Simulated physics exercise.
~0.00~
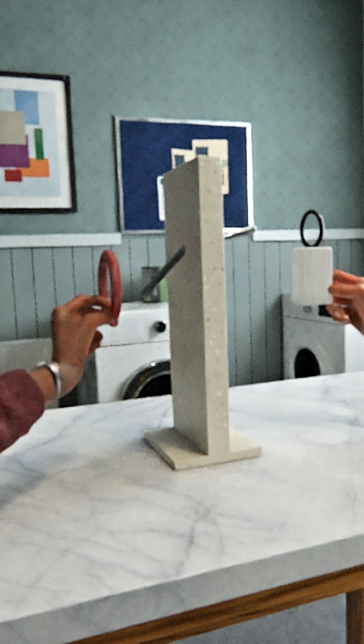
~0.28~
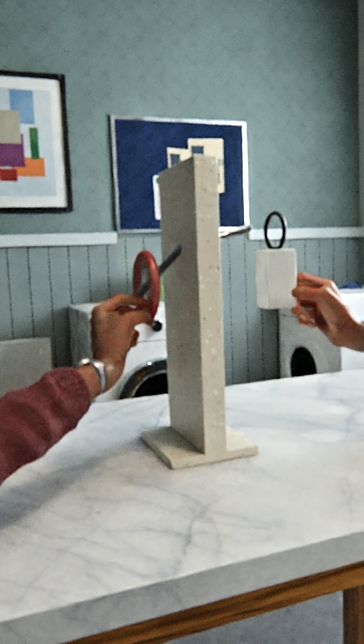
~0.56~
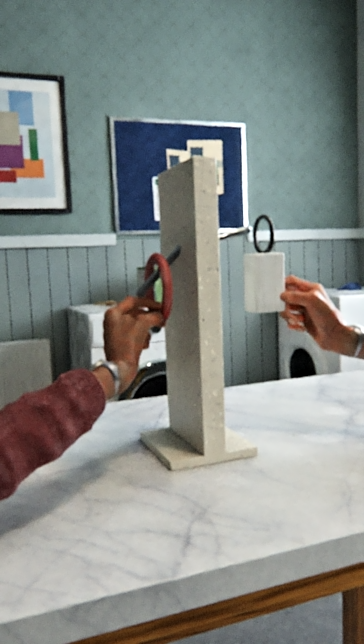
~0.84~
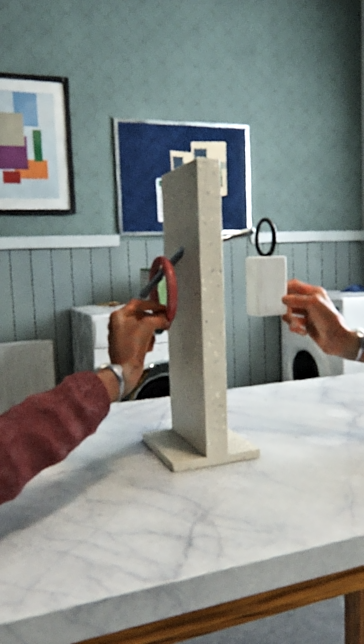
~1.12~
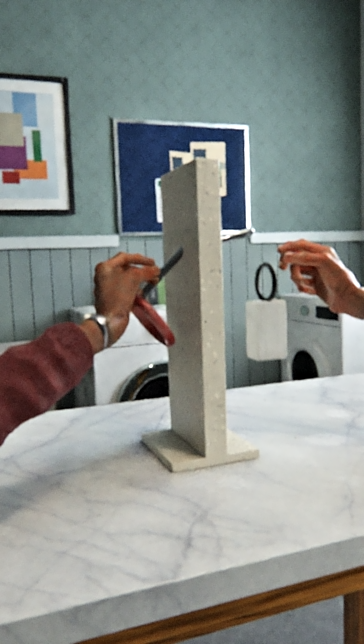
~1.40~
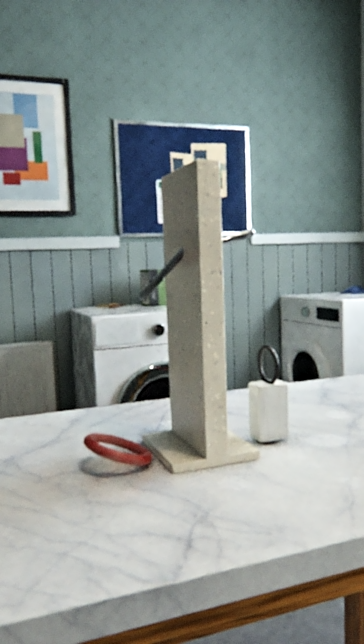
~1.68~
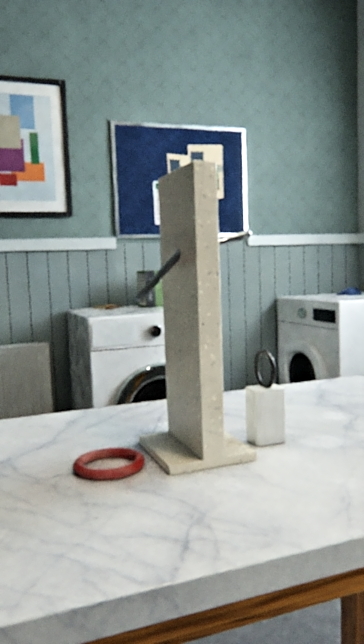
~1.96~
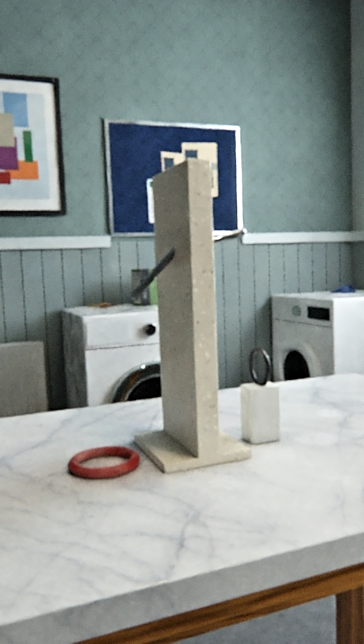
A red ring in a hand at the left and a white pouch topped by a black ring, held at the right, move inward towards a pale upright stand with a dark peg on its left side. The slightly swaying view looks across a marble table towards white washing machines, a blue board and a colourful framed print. The red ring reaches the peg, while the pouch stops just short of the stand's right side. Both hands let go, and the red ring tips as the pouch drops. The ring ends flat on the table at left, the pouch upright at right.
